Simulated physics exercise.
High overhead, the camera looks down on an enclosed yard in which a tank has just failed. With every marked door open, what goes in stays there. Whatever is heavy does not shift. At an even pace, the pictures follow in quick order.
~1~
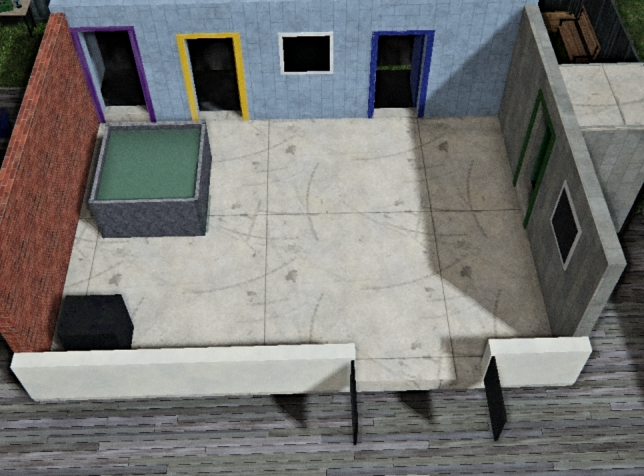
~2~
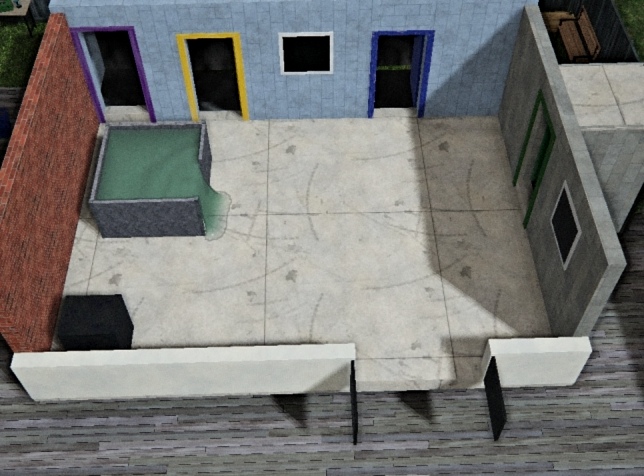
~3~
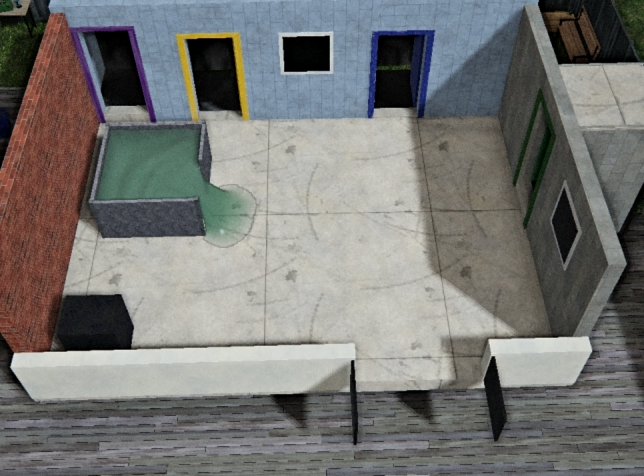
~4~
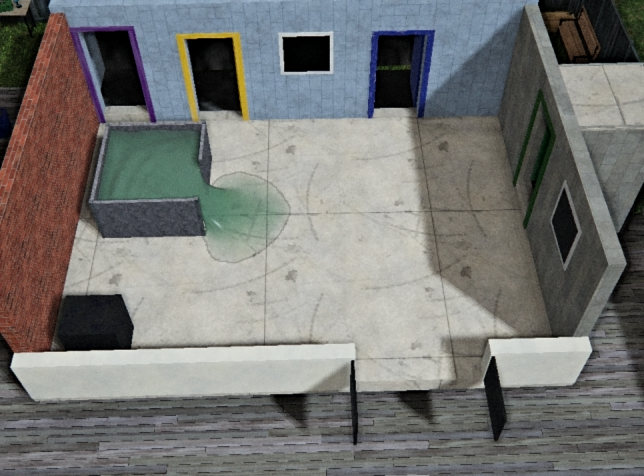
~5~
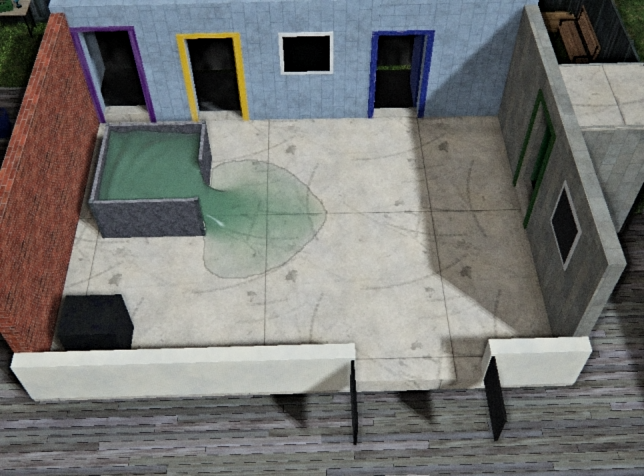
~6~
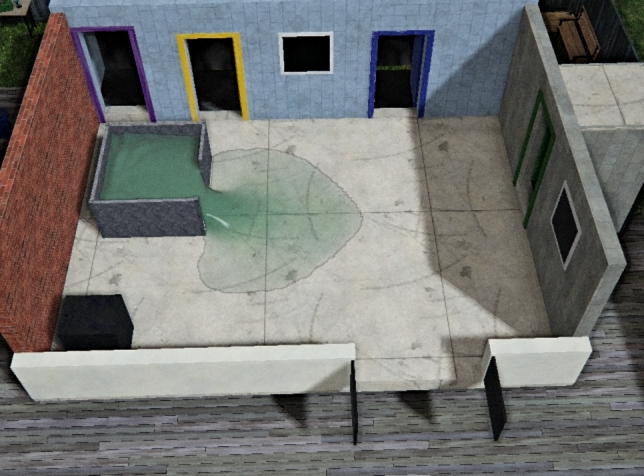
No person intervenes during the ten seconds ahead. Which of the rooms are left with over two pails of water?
In order: The purple door keeps the inflow to two buckets or less. The yellow door keeps the inflow to two buckets or less. The green door keeps the inflow to two buckets or less. The blue door lets the inflow pass two buckets.
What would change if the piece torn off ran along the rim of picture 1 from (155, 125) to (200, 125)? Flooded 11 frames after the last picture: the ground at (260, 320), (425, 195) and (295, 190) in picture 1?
Taken in turn they're unwetted, unwetted and unwetted.
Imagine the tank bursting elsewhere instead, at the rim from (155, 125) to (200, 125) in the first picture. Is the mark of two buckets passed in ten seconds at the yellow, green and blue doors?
Taking them in turn, the yellow door crosses the line, the green door comes up short, the blue door comes up short.
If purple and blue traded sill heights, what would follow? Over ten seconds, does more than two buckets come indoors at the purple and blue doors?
As I see it, purple doesn't reach it while blue doesn't reach it.
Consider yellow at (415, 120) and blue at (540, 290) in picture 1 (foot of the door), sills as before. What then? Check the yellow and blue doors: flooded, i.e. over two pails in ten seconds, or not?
Note: Yellow beats the limit, blue beats the limit.
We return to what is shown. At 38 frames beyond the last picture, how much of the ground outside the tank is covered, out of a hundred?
My estimate is near 70 per cent.
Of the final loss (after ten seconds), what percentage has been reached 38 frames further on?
Close to 55 per cent, I'd say.
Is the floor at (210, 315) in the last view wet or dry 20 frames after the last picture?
That spot would be not wet.
A moment on, water covers 45 % of the floor; the purple door not reached, the yellow door wet at the sill, nothing in, the green door not reached, the blue door not reached.
Next, water covers 65 % of the floor; the purple door not reached, the yellow door wet at the sill, nothing in, the green door wet at the sill, nothing in, the blue door wet at the sill, nothing in.
Then, water covers 65 % of the floor; the purple door not reached, the yellow door wet at the sill, nothing in, the green door under two buckets in, the blue door under two buckets in.
Later, water covers 70 % of the floor; the purple door not reached, the yellow door wet at the sill, nothing in, the green door under two buckets in, the blue door over two buckets in.
In the end, water covers 75 % of the floor; the purple door not reached, the yellow door wet at the sill, nothing in, the green door under two buckets in, the blue door over two buckets in.
